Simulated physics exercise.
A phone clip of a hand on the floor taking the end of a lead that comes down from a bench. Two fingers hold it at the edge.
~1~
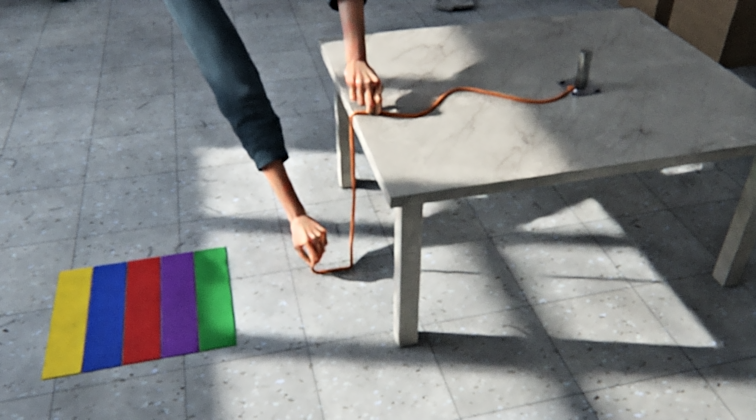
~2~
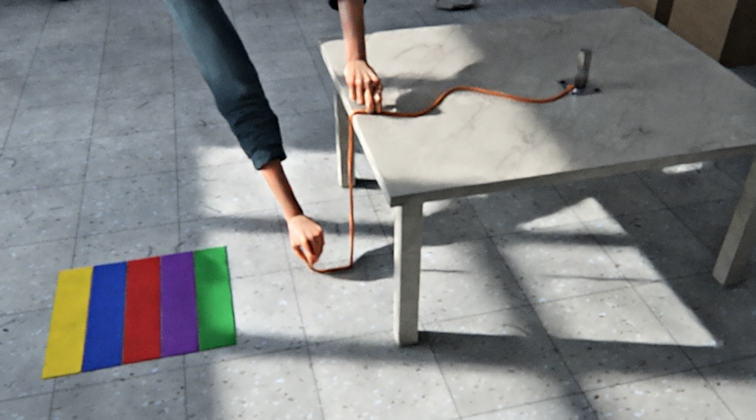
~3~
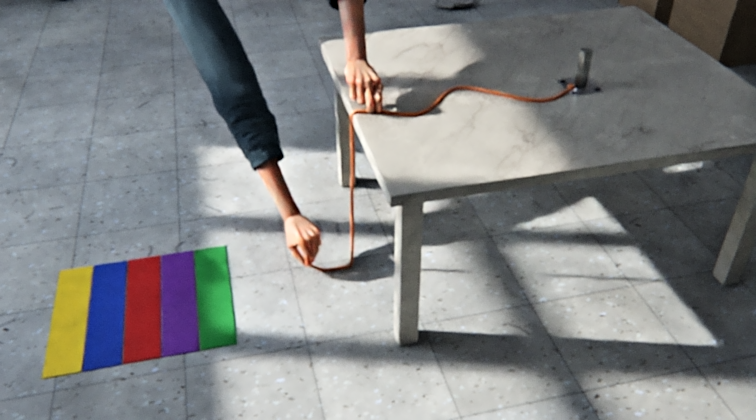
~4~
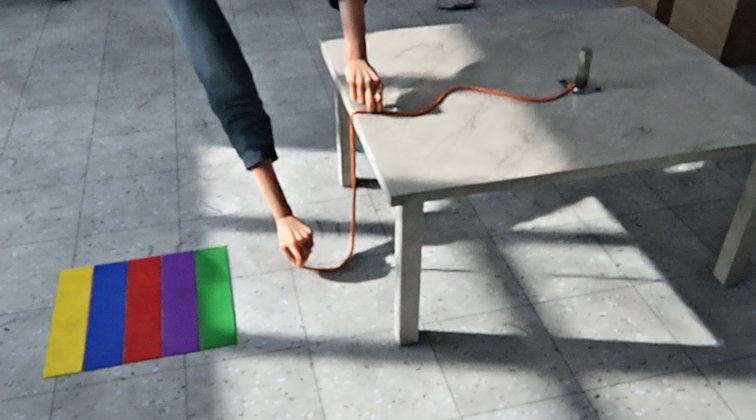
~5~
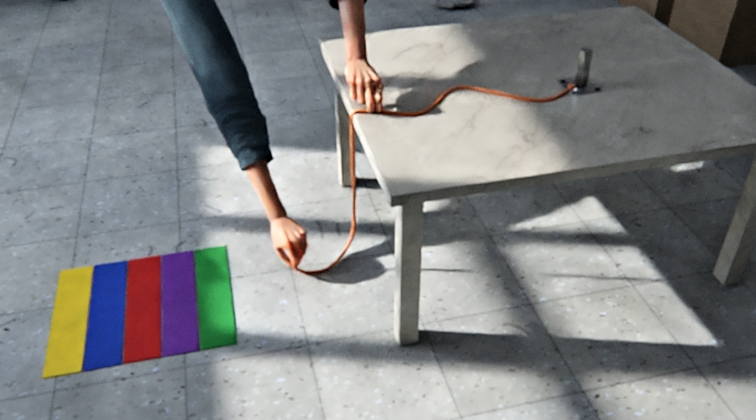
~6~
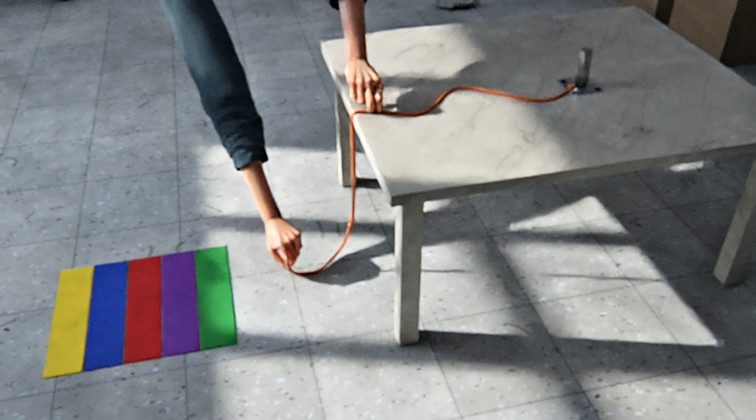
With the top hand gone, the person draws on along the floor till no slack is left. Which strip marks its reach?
It halts on the red strip.
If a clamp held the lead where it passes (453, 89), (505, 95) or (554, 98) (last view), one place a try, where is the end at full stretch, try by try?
Near (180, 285), (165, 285) and (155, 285).
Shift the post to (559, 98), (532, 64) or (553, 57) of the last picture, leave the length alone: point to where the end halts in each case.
The places are (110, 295), (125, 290) and (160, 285).
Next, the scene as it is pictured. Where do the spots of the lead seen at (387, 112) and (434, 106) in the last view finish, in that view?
The first at (347, 121), the second at (399, 107).
Soon after, end near (207, 279); over green.
After that, end near (169, 285); over purple.
At the stop, end near (147, 289); over red. Over red.
